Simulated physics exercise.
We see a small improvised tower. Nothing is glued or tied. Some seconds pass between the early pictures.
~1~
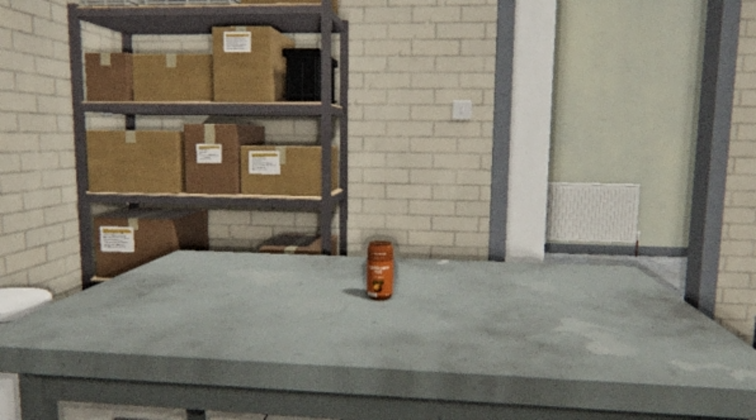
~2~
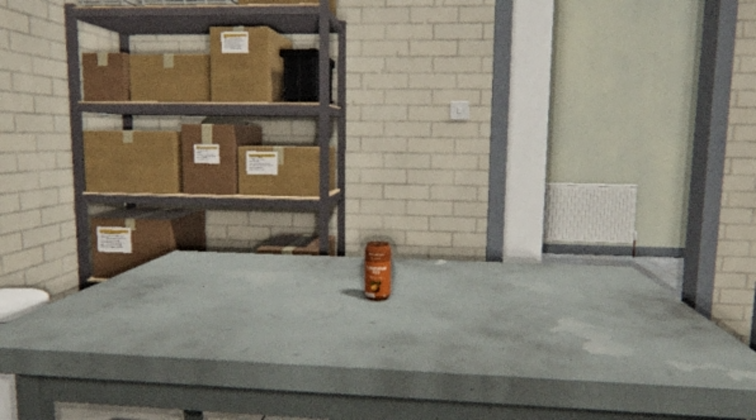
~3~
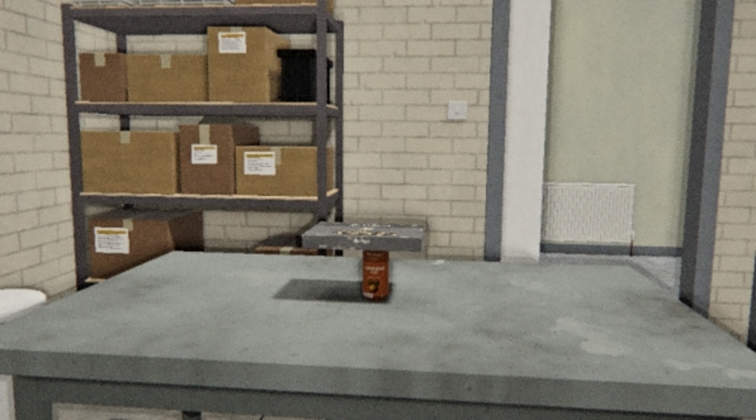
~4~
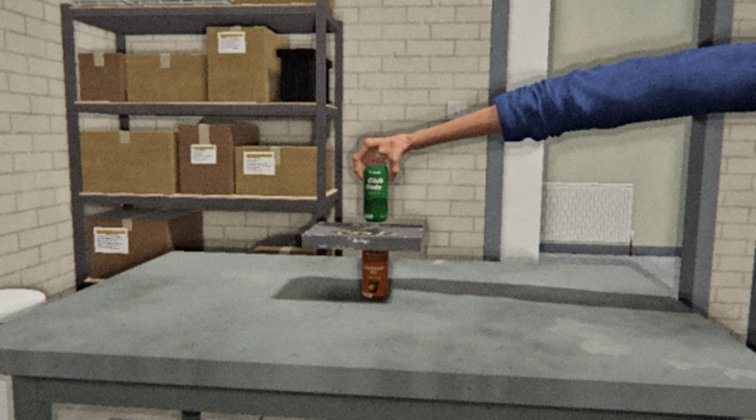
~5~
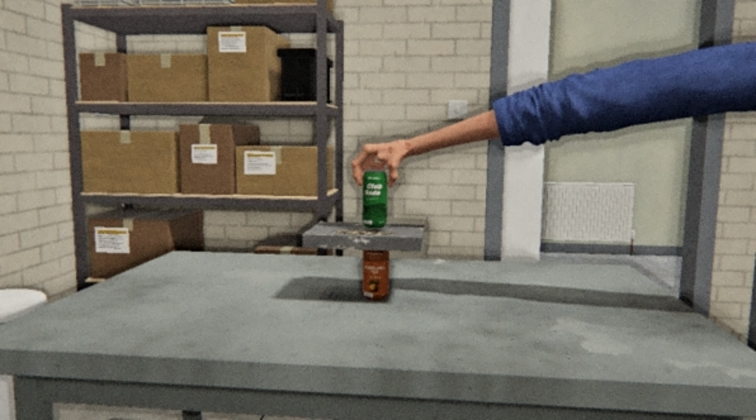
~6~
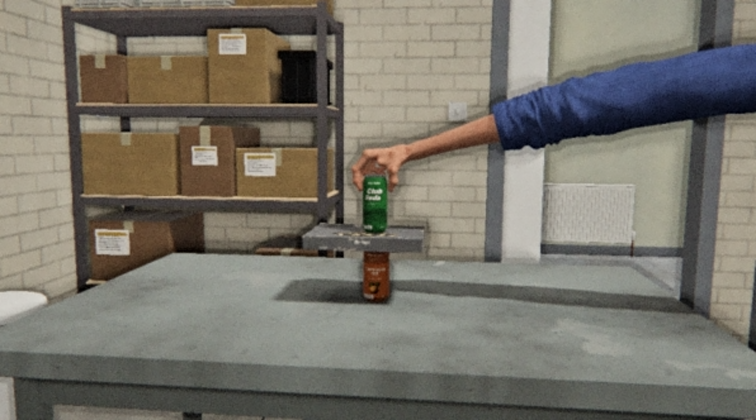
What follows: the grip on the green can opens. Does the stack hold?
It holds.
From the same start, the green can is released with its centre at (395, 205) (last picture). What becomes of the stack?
Then it stays up.
Then, 0.20 s later than the last frame, all is still.
Then, 0.40 s later than the last frame, green can resting near (375, 204).
When it is over, all 3 as before. End places, in pixels of the last picture, green can near (375, 204). The stack stays up.
